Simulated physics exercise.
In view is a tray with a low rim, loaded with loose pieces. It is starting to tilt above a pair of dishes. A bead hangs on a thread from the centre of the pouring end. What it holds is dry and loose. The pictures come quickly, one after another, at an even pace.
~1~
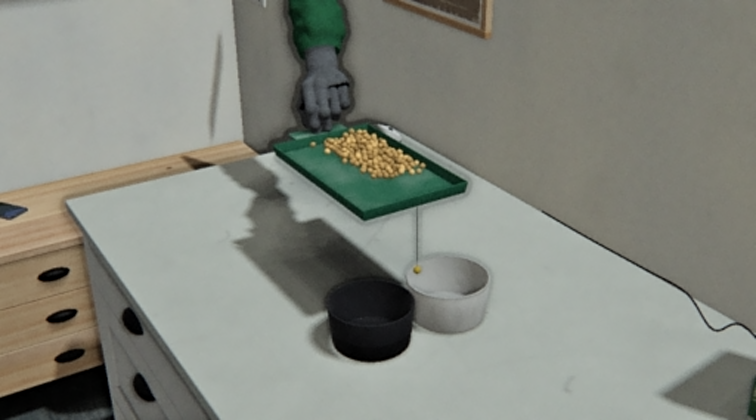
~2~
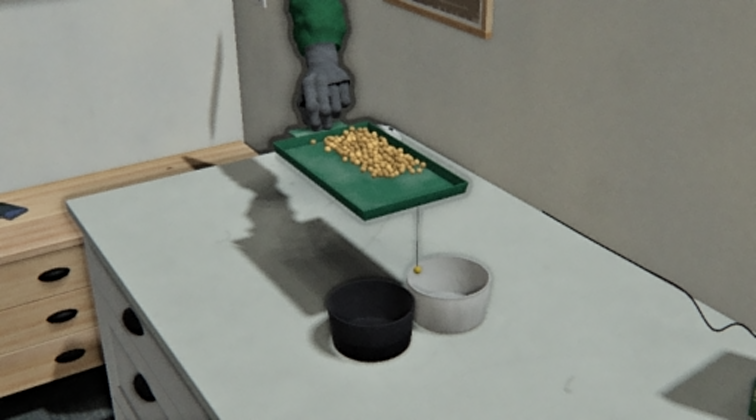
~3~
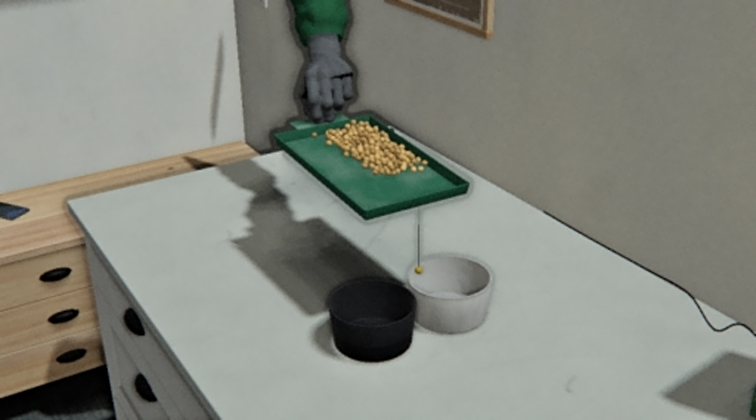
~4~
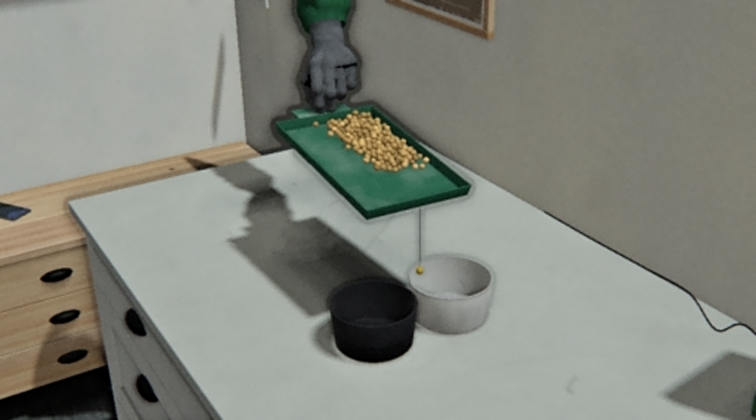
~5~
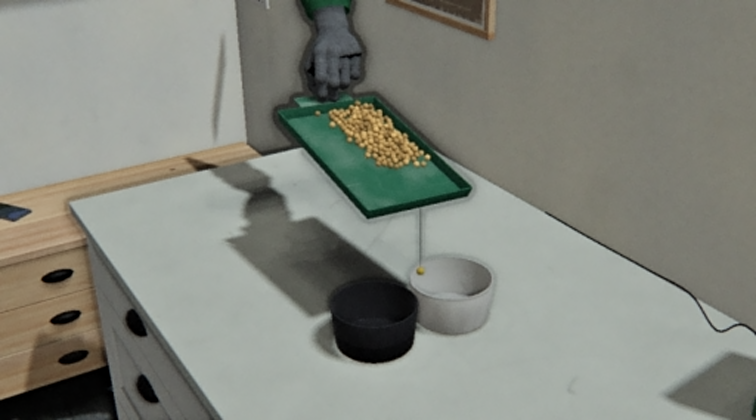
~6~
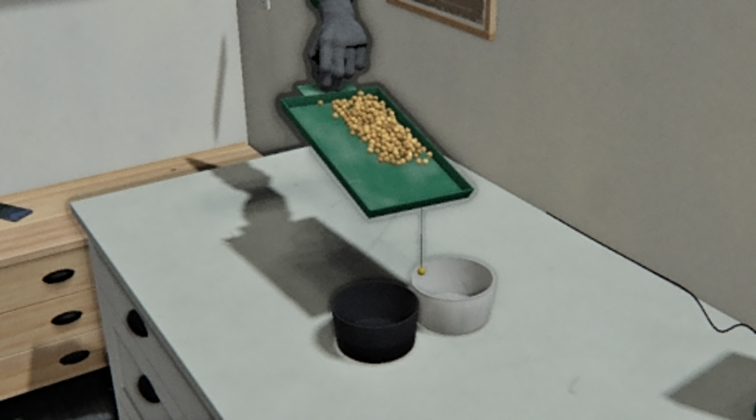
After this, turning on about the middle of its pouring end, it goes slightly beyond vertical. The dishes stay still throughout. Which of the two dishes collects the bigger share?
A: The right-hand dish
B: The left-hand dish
A.
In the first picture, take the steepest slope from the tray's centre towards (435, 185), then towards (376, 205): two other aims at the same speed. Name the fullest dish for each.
First case: The dish at right. Second case: The dish at left.
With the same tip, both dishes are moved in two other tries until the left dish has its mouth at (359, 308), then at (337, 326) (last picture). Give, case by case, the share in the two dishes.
60 and 30 in a hundred, in turn.
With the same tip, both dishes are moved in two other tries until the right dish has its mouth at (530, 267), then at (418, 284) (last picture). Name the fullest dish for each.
Results - the dish on the left side first, the dish on the right side second.
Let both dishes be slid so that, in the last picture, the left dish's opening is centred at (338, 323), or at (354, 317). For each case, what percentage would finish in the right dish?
30 % and 50 %.
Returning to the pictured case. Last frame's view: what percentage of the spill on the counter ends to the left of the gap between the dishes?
Near 0 in a hundred.
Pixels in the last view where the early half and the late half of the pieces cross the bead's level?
The leading part at (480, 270), the rest of it at (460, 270).
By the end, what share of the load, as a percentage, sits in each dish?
So the left dish gets 0 % of the load, while the right one gets 80 %.
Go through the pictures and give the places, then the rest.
In the first frame, corners of the pouring end near (364, 210) and (465, 182), level; middle of the load near (375, 153), dried chickpeas; left dish near (394, 339); right dish near (472, 310); bead on its thread near (417, 270).
In the second frame, corners of the pouring end near (364, 210) and (466, 182), level; middle of the load near (375, 152).
In the third frame, corners of the pouring end near (366, 209) and (467, 183), tipped barely, lowest at the right corner; middle of the load near (376, 147).
In the fourth frame, corners of the pouring end near (368, 209) and (469, 185), tipped a little, lowest at the right corner; middle of the load near (374, 137).
In the fifth frame, corners of the pouring end near (369, 209) and (470, 187), tipped a little, lowest at the right corner; middle of the load near (376, 130).
In the sixth frame, corners of the pouring end near (371, 209) and (471, 188), tipped clearly, lowest at the right corner; middle of the load near (379, 124); left dish near (399, 340); right dish near (477, 312).
Shortly afterwards, tray tipped steeply; all but a few on the tray; only a few in the right dish; a little in the air.
Next, tray tipped right over; the bulk on the tray; a little in the right dish; a little outside both; a little in the air.
Some moments later, tray tipped past a quarter turn; only a few in the left dish; the bulk in the right dish; near a quarter outside both.
In the end, tray tipped past a quarter turn; only a few in the left dish; the bulk in the right dish; near a quarter outside both.
